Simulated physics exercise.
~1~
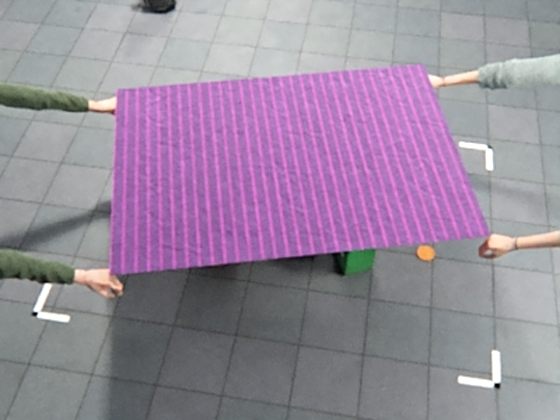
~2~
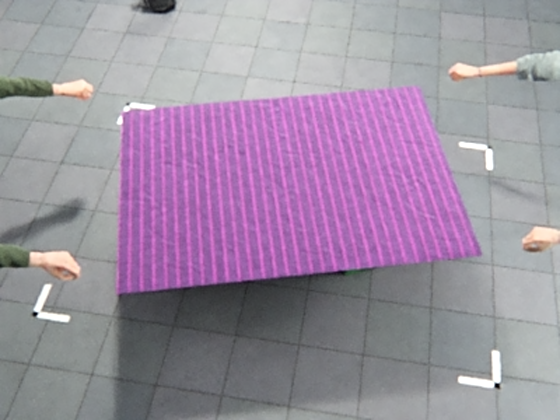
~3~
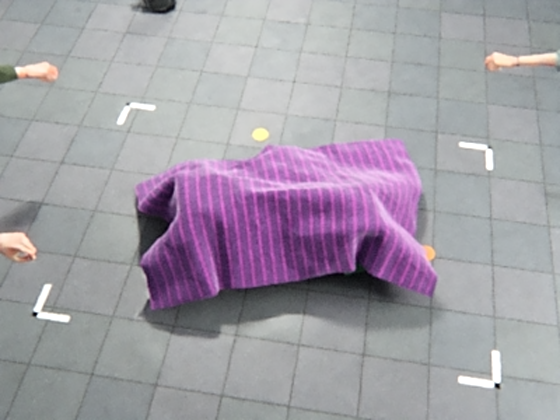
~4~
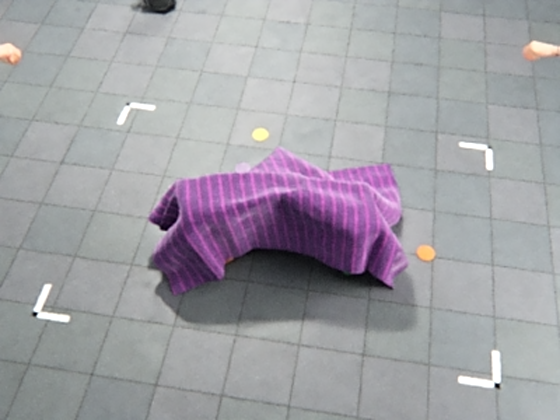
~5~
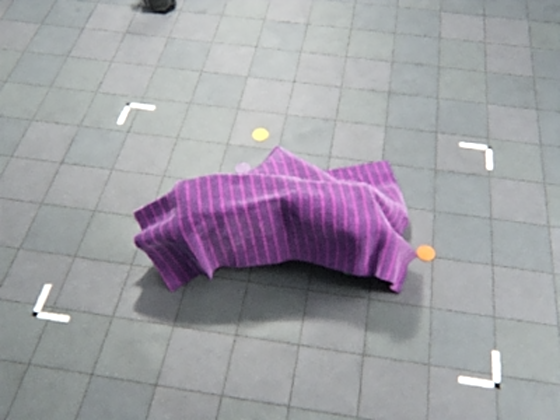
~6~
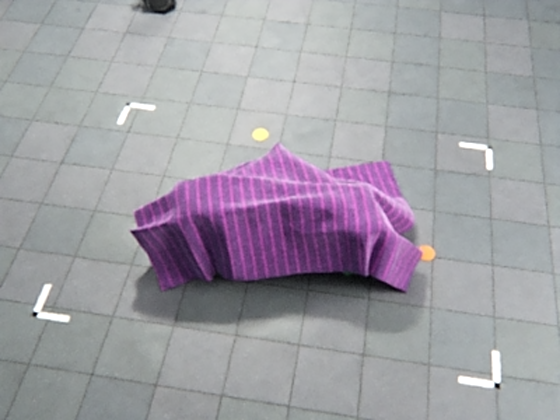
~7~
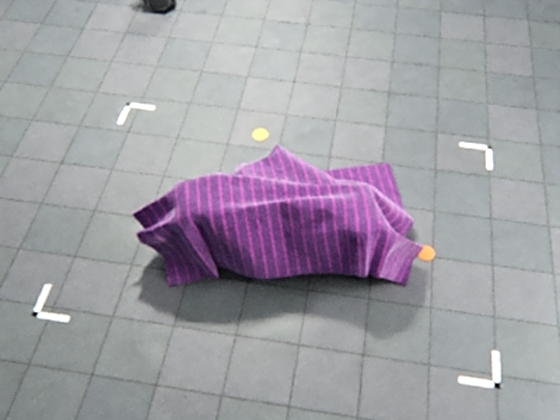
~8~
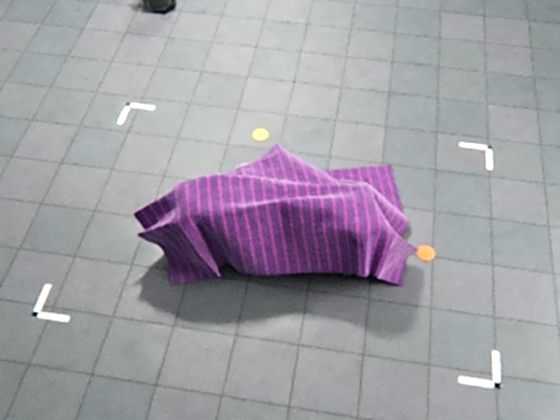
In this clip, two pairs of hands at left and right hold a striped purple sheet level above a gray tiled floor, then let go, and it drops and drapes over hidden objects, settling in a crumpled heap with a yellow disc and an orange disc still showing beside it.
